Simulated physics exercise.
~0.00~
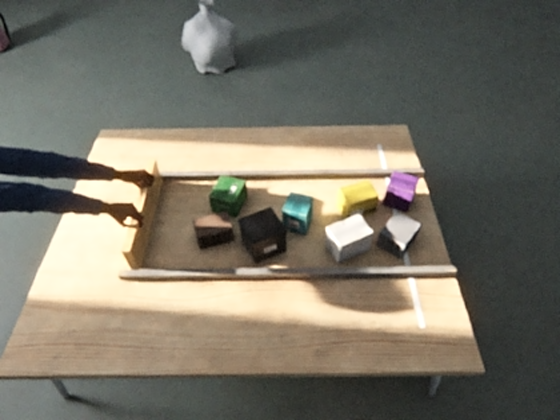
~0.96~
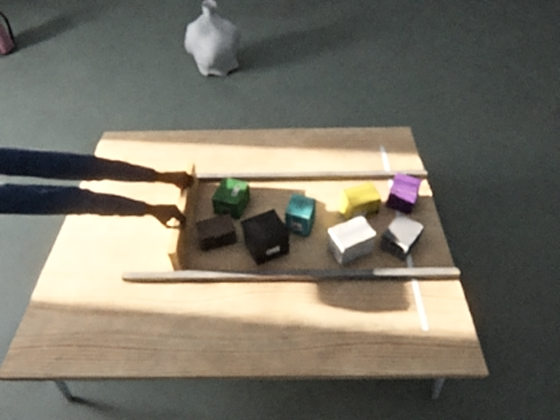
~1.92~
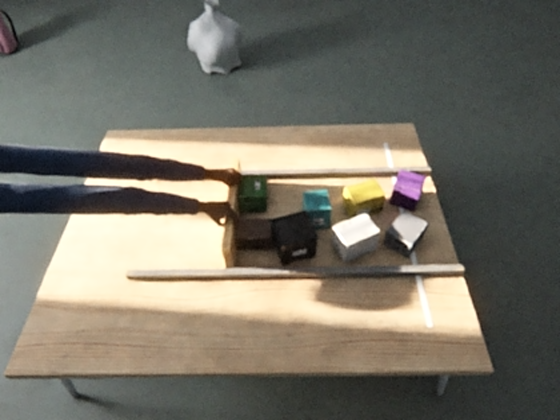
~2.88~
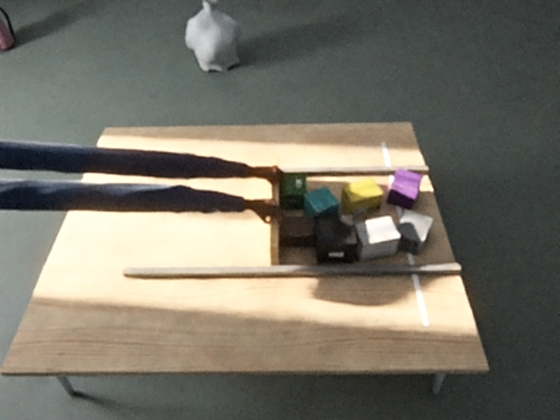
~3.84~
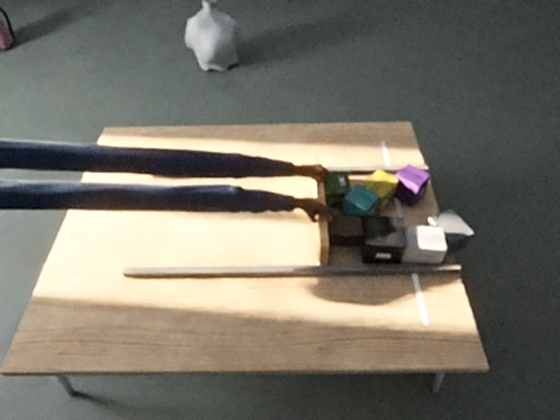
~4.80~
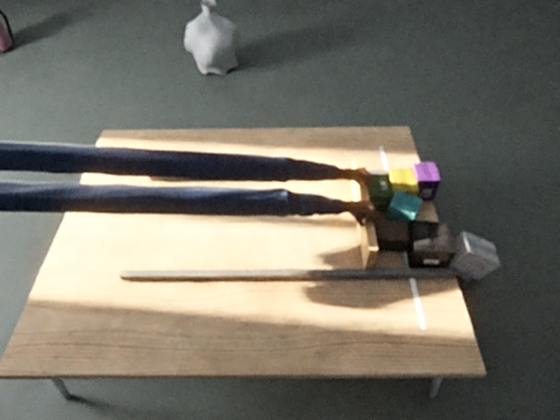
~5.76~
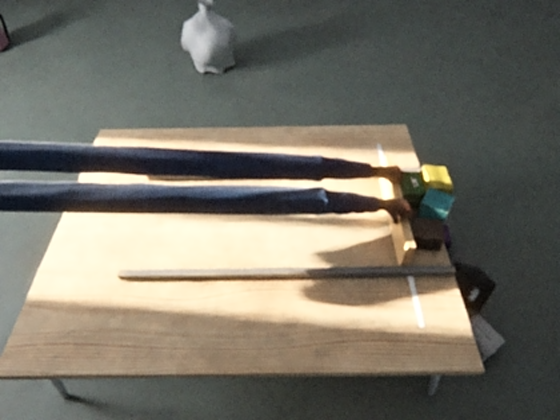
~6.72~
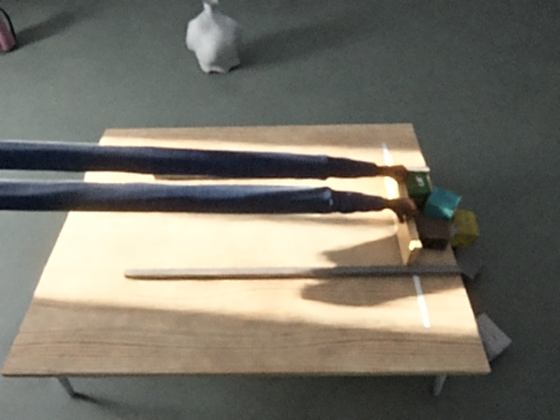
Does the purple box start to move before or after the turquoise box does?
The purple box starts to move after the turquoise one. The turquoise box is already being pushed to the right while the purple box still sits at rest near the far end.
At first, two hands hold an upright wooden plank at the left of a tabletop channel, with eight scattered boxes lying ahead of it. The arms push the plank slowly to the right, and it gathers the green, brown and black boxes, then the turquoise one. The bunched boxes shove the yellow, white, grey and purple ones toward the right edge. The grey box goes over first, and more follow, the black one tipping as it drops. The plank halts at the tape mark, leaving the green, turquoise and brown boxes at the edge while the other five go off.
